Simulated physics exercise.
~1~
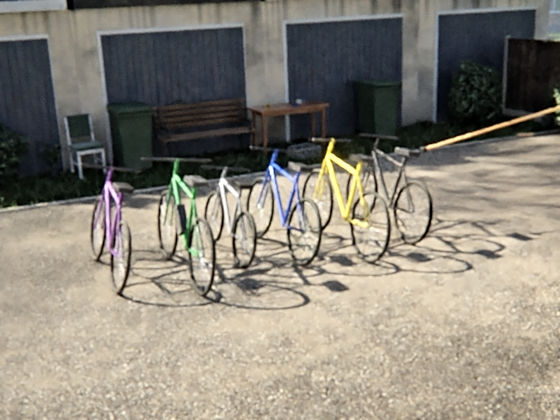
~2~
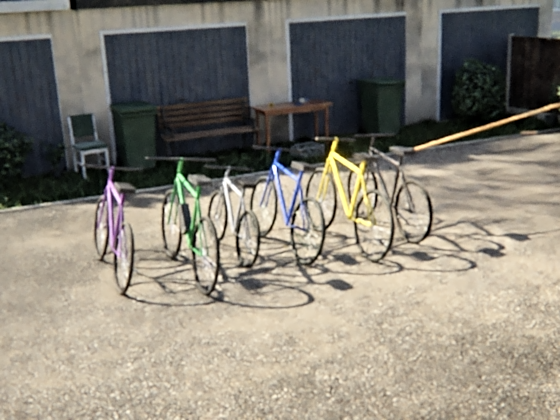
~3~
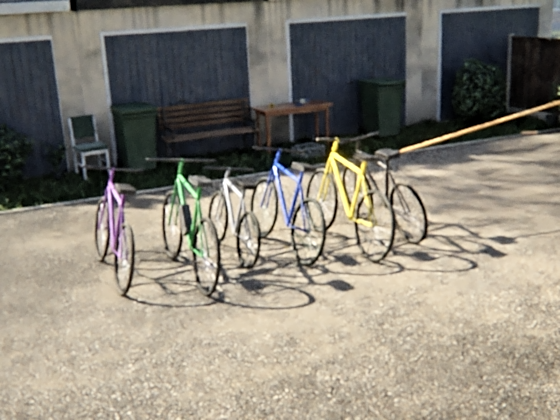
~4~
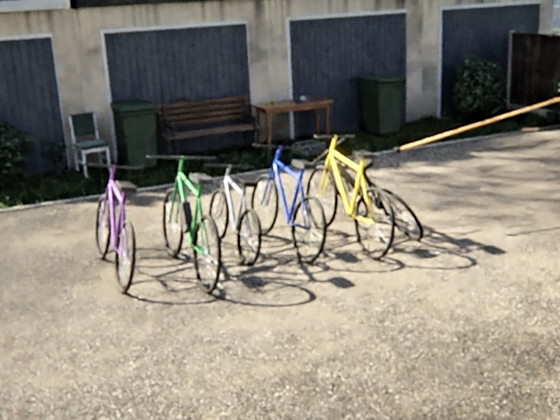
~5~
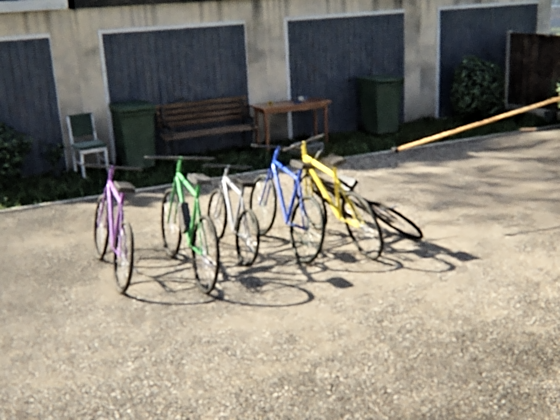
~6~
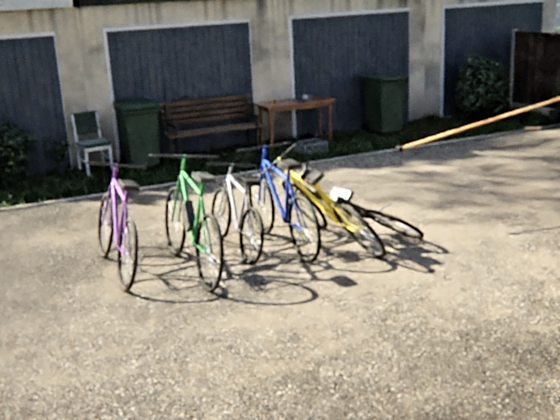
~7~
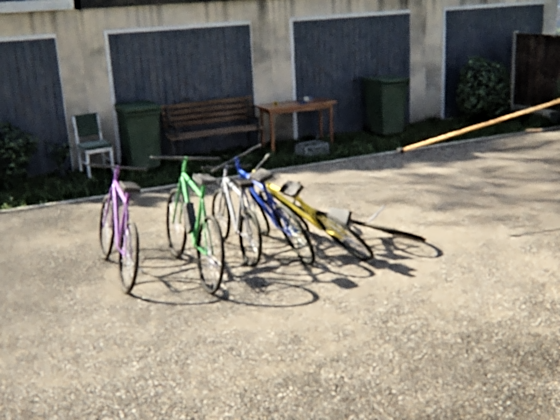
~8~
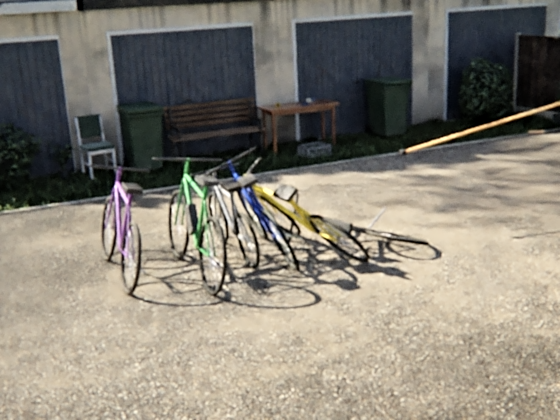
At first, six bicycles stand in a row on sunlit gravel before a wall with dark doors, a bench and a table, while a long wooden pole reaches in from the right. The pole moves left against the dark bicycle at the right end, then halts as that bike tips leftward. It leans into the yellow bicycle, which topples toward the blue one. The blue bicycle goes over in turn and comes against the pale one, which tilts too. At the end, the four lean or lie in a tangle, while the green and purple bicycles still stand at left.
